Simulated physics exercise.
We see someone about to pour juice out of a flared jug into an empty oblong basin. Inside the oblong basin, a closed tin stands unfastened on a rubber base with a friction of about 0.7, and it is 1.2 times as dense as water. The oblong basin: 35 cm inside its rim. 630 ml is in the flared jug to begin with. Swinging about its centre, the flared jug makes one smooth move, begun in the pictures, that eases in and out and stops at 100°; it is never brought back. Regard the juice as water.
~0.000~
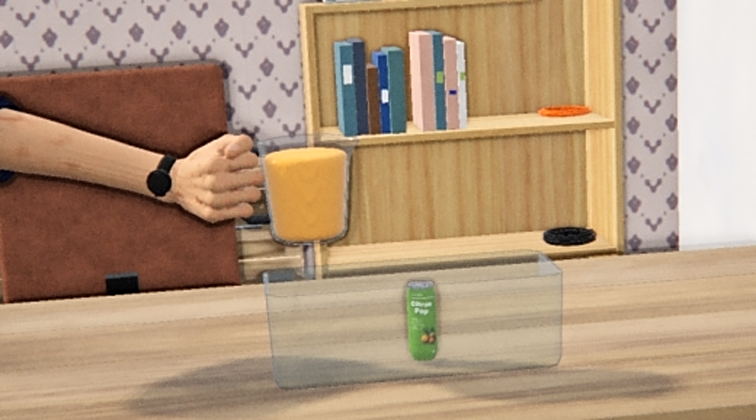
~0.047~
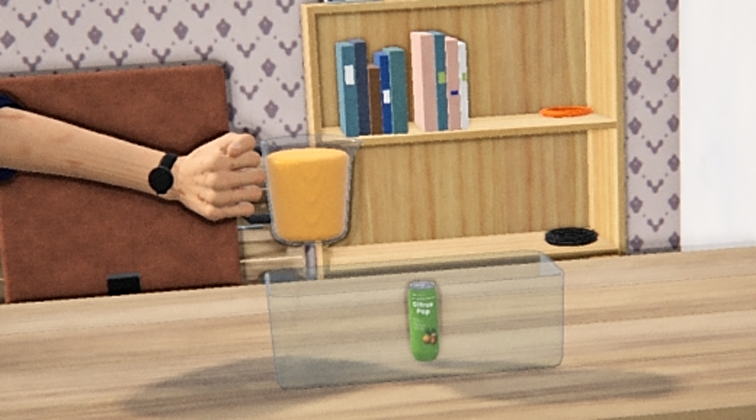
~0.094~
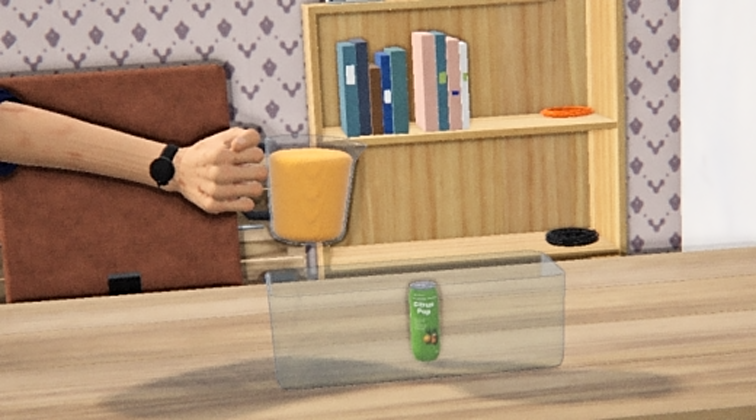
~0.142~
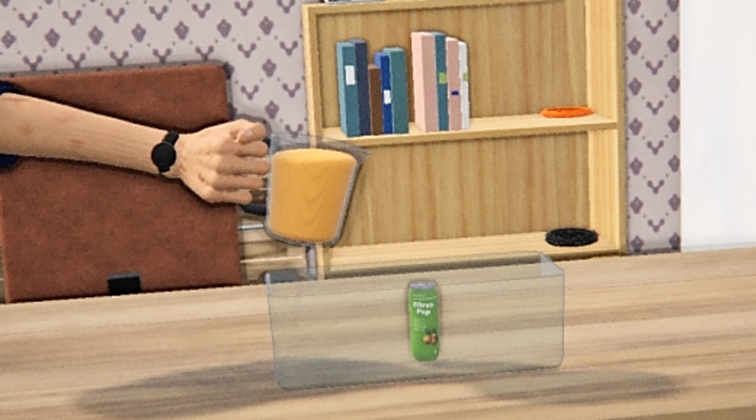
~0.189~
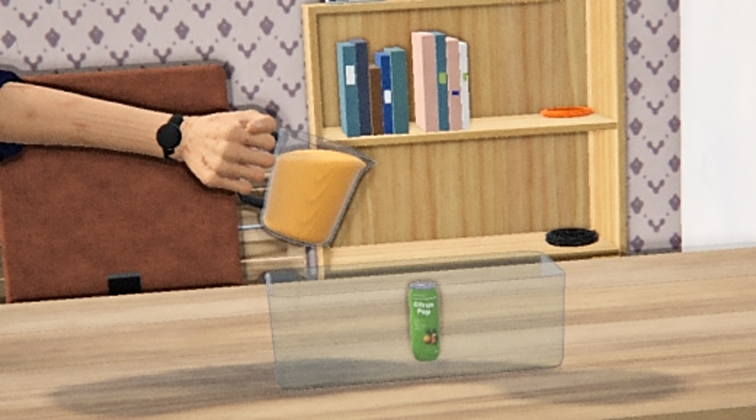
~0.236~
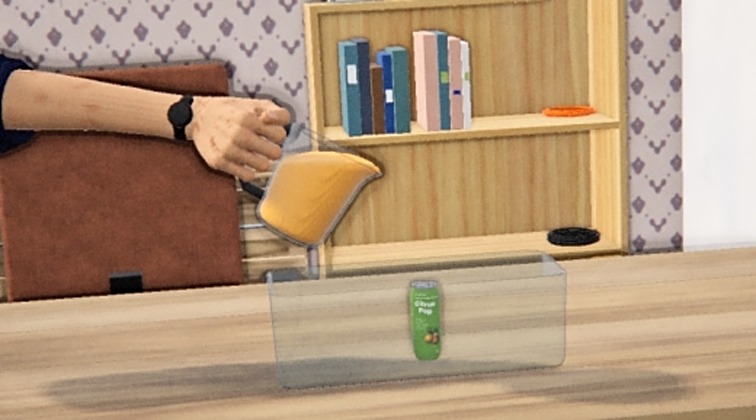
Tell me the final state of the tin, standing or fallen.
Most probably it will lose its balance.
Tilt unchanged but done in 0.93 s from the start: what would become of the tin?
Well, the tin simply tips.
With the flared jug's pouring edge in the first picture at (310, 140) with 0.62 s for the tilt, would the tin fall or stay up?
Then the tin remains standing.
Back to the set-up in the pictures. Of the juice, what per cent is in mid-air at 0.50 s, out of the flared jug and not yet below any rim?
Roughly 22 percent.
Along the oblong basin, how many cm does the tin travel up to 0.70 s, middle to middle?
Near 1 cm.
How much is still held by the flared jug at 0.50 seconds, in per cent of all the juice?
Near 56 in a hundred.
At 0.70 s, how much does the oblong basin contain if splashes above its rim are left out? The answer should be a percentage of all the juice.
72 per cent or thereabouts.
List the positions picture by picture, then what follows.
In the first frame, it leans 0°; its right rim is at (360, 138); the juice meets the walls at (263, 158) and (347, 151); the oblong basin's rim runs from (266, 285) to (551, 263); the tin's top is at (421, 288).
In the second frame, it leans 1°; its right rim is at (363, 140); the juice meets the walls at (266, 157) and (350, 152).
In the third frame, it leans 6°; its right rim is at (367, 144); the juice meets the walls at (269, 156) and (353, 155).
In the fourth frame, it leans 12°; its right rim is at (372, 151); the juice meets the walls at (272, 157) and (356, 157).
In the fifth frame, it leans 21°; its right rim is at (377, 161); the juice meets the walls at (275, 161) and (364, 158).
In the sixth frame, it leans 32°; its right rim is at (382, 173); the juice meets the walls at (273, 173) and (378, 166); 1 per cent is over the edge.
By 0.50 s the tilt is 91° and 56 per cent is still to pour; the tin stands where it began.
By 0.70 s the tilt is 100° and 15 per cent is still to pour; the tin stands 1 cm from where it began.
By 0.90 s the tilt is 100° and 3 per cent is still to pour; the tin leans 16°.
By 1.12 s the tilt is 100° and 0 per cent is still to pour; the tin lies on its side.
At rest the tin lies on its side.
